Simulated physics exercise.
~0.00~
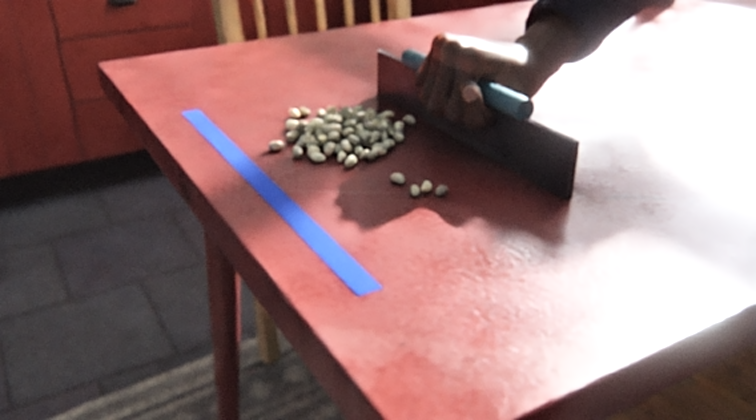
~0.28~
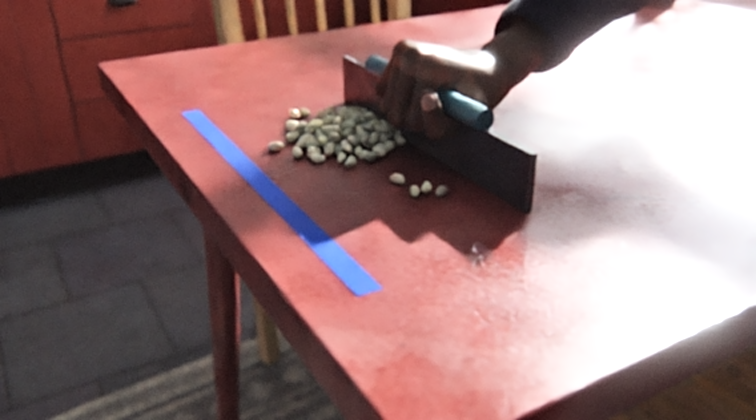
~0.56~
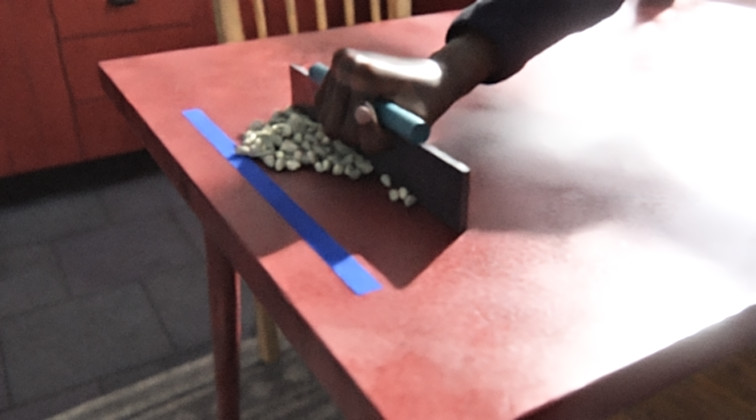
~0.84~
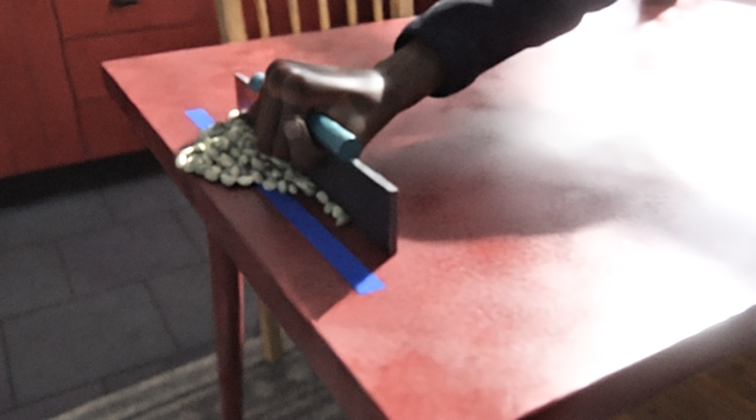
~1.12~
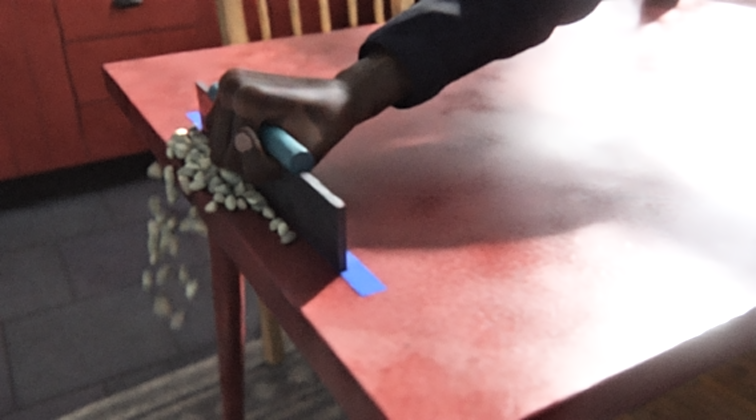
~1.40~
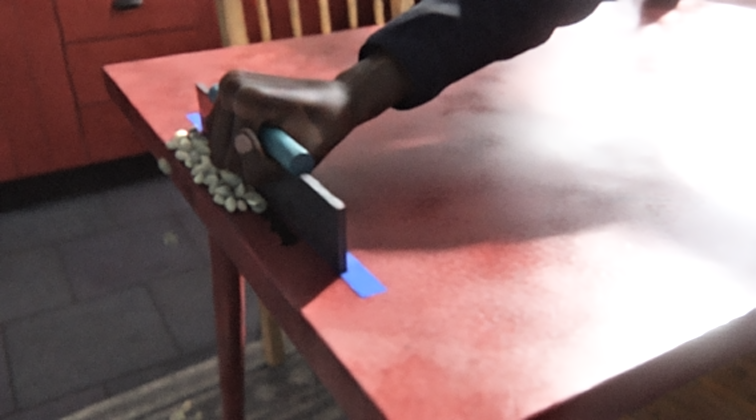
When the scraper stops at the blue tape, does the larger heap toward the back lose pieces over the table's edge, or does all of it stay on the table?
The heap toward the back loses pieces over the edge, while some of it remains on the table's rim.
